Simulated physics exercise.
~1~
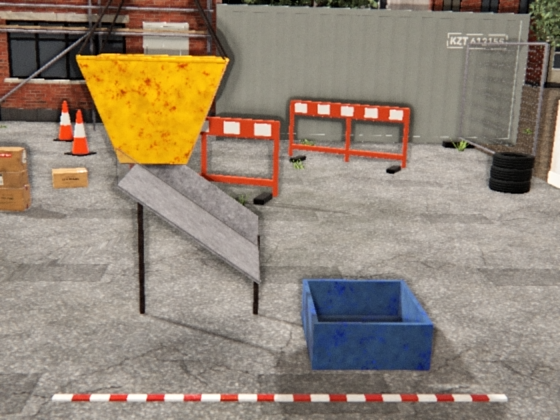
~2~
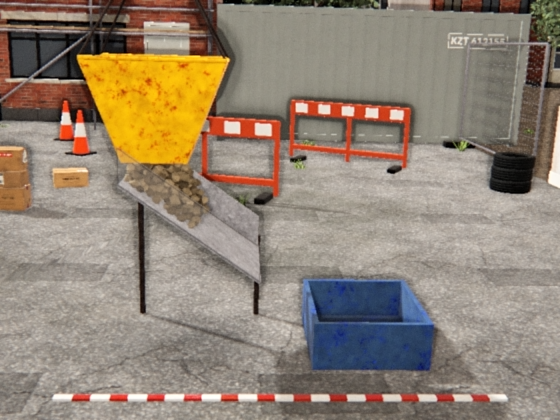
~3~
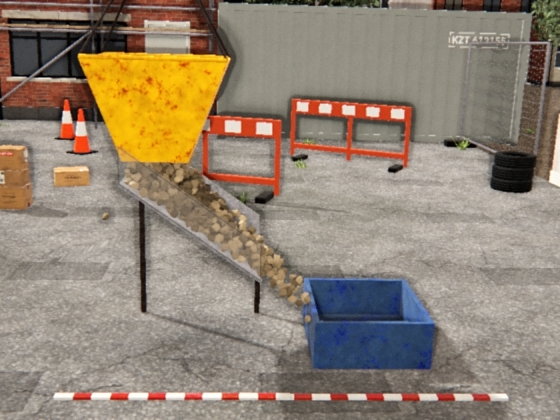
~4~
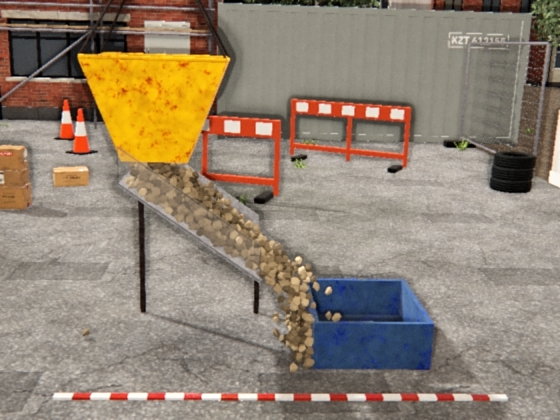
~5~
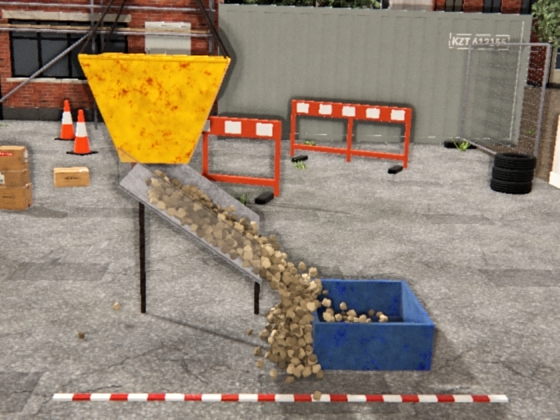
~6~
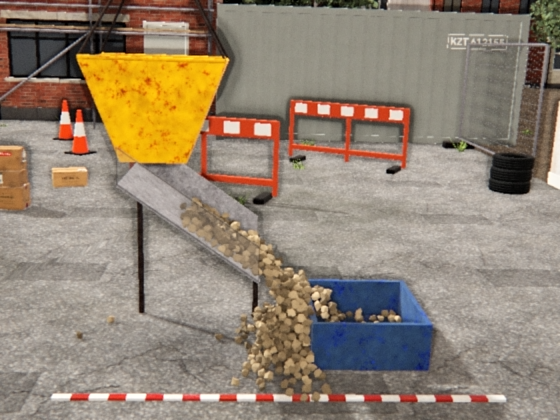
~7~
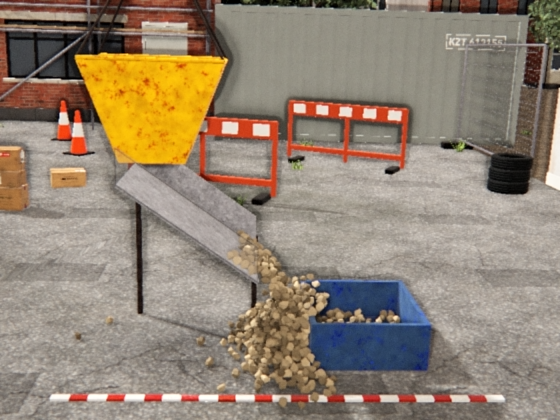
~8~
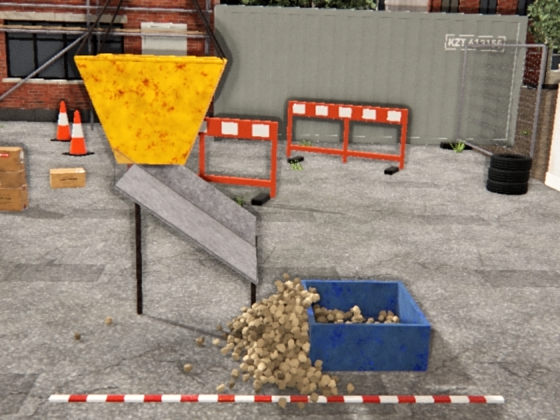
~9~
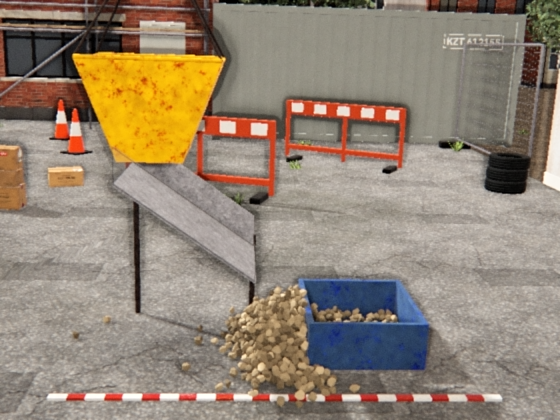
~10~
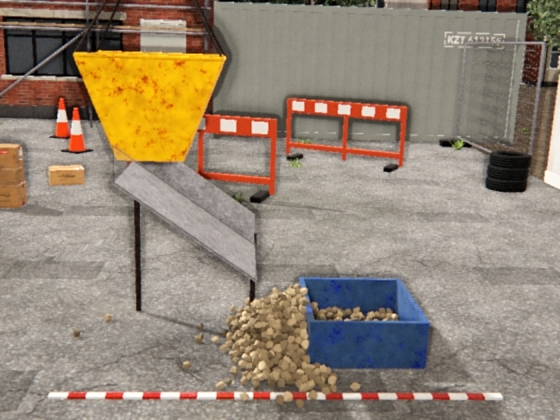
Stones pour from a yellow skip down a steel chute, mostly piling left of the blue bin.
